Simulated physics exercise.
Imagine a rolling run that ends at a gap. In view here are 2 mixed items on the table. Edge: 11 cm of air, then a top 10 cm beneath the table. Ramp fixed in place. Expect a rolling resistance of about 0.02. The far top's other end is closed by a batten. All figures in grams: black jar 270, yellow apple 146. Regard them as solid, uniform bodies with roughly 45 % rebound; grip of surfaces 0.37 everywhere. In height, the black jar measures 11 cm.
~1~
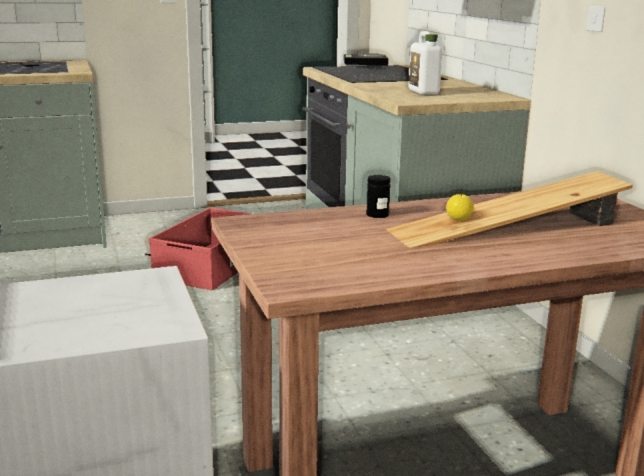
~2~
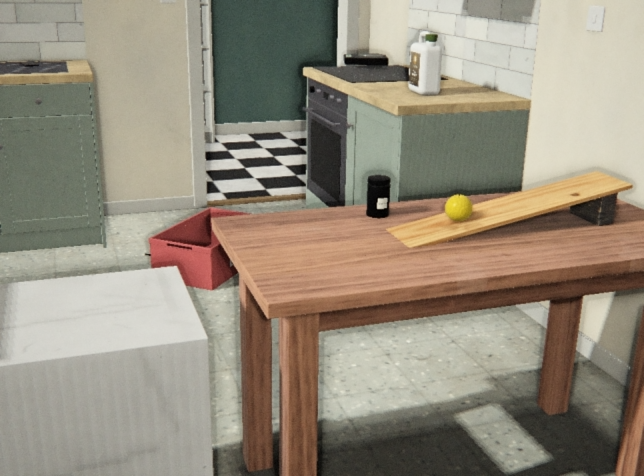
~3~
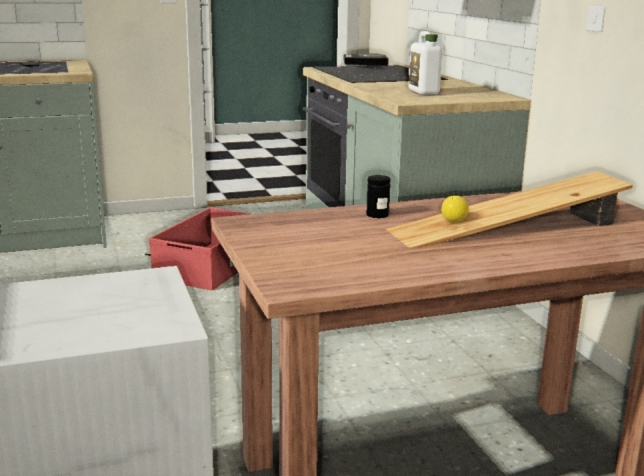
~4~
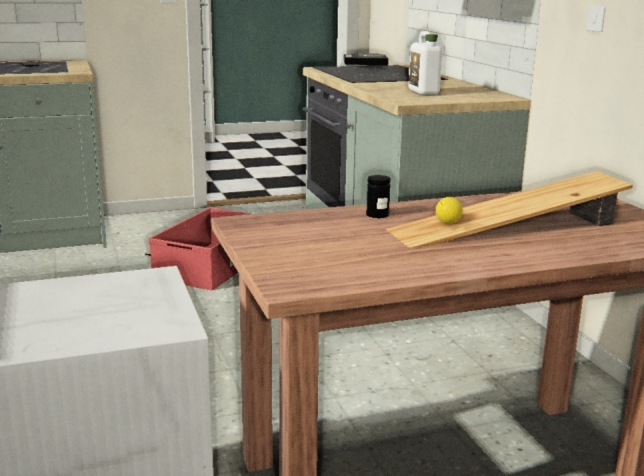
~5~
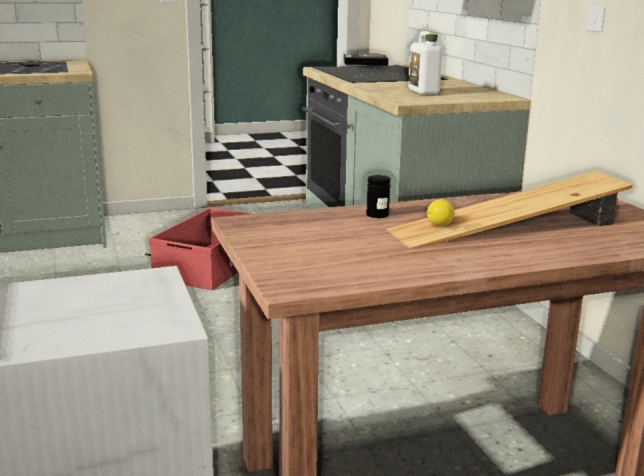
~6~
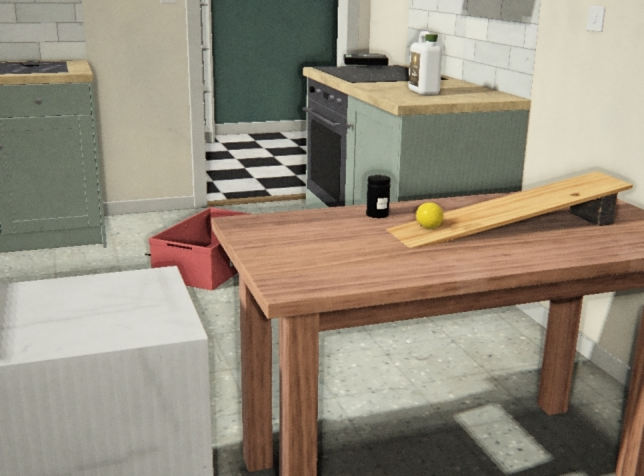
A yellow apple rolls slowly leftward down a sloping wooden plank on a brown table, gaining a little speed, while everything else stays still. The steady camera looks slightly down across a kitchen, where a black jar stands left of the plank, whose right end rests on a dark block. A white block fills the lower left, with a red box, green cabinets and a checkered floor beyond.
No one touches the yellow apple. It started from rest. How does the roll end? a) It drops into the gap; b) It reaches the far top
Answer: A.
Then, 0.50 s after the last picture, 23 cm of run left; yellow apple near (325, 232).
Then, 1.10 s after the last picture, 7 cm past the table's edge; yellow apple near (210, 293).
Then, 1.50 s after the last picture, down in the gap; yellow apple near (322, 459).
By the end, down in the gap; black jar in place, give or take 8 cm.
